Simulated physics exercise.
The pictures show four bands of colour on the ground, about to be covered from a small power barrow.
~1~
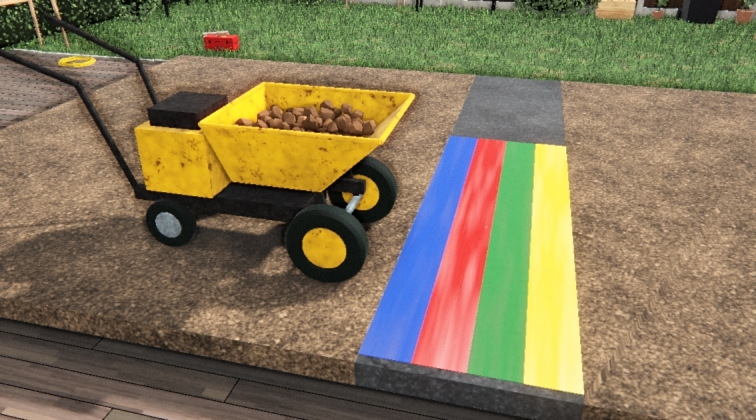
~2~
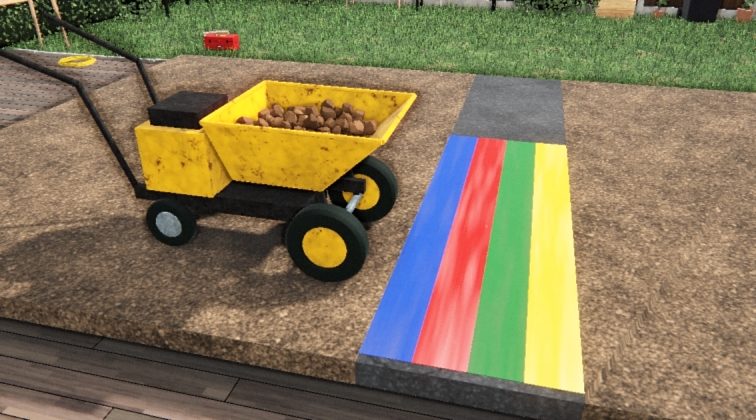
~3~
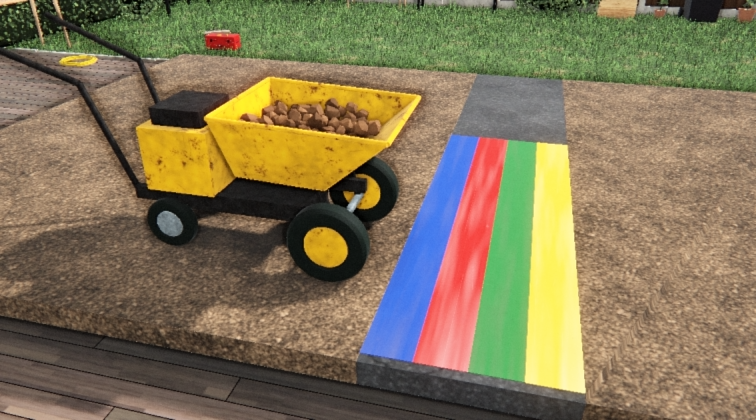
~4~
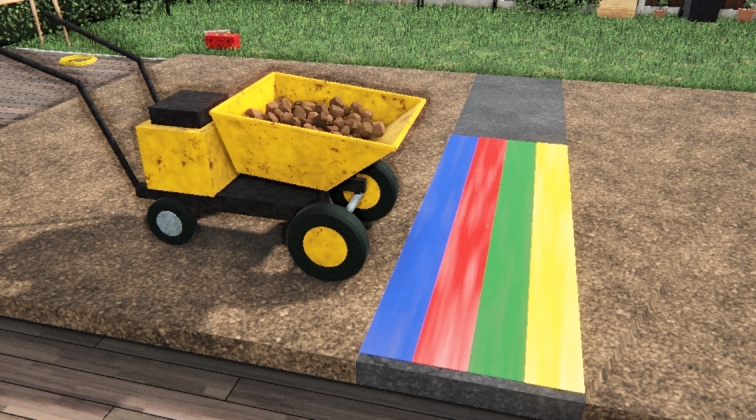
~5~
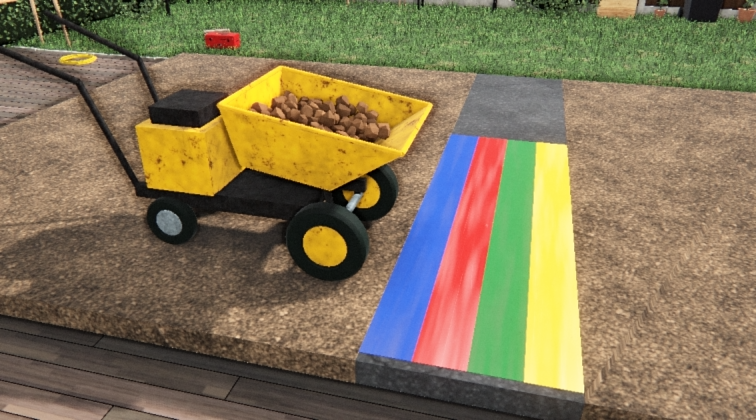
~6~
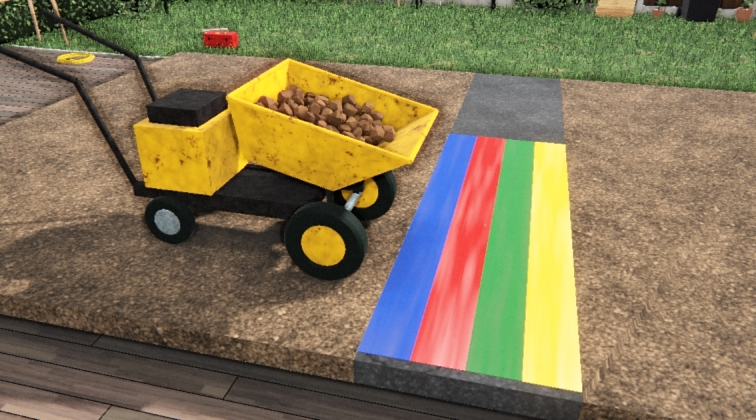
A yellow skip loaded with brown clods tilts slightly toward four coloured strips on the right.
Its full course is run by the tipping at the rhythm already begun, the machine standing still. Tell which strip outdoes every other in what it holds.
The green strip holds the most.
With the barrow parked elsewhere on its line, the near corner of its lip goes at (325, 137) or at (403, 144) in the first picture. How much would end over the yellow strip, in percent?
You'd get around 0 in a hundred, then 30 in a hundred.
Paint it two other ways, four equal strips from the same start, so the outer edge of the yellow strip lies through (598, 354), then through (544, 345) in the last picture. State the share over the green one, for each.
Roughly 30 percent first, then roughly 30 percent.
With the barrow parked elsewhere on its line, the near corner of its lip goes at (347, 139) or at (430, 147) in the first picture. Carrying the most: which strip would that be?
Place 1 - the strip in red; place 2 - the yellow strip.
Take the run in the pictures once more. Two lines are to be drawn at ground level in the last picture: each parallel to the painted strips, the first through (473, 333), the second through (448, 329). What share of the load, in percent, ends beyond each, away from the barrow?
Result, first then second: 50 %, 60 %.
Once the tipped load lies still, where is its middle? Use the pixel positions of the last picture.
Around (508, 263), give or take.
Shortly afterwards, skip tipped steeply; the whole lot in the skip.
Next, skip tipped right over; near two thirds in the skip; a little over the red strip; near a quarter over the green strip; only a few over the yellow strip.
Some moments later, skip tipped right over; near a third in the skip; a little over the red strip; near a third over the green strip; a little over the yellow strip; only a few off the paint.
In the end, skip tipped right over; near a third in the skip; none at all over the blue strip; a little over the red strip; near a third over the green strip; a little over the yellow strip; only a few off the paint.
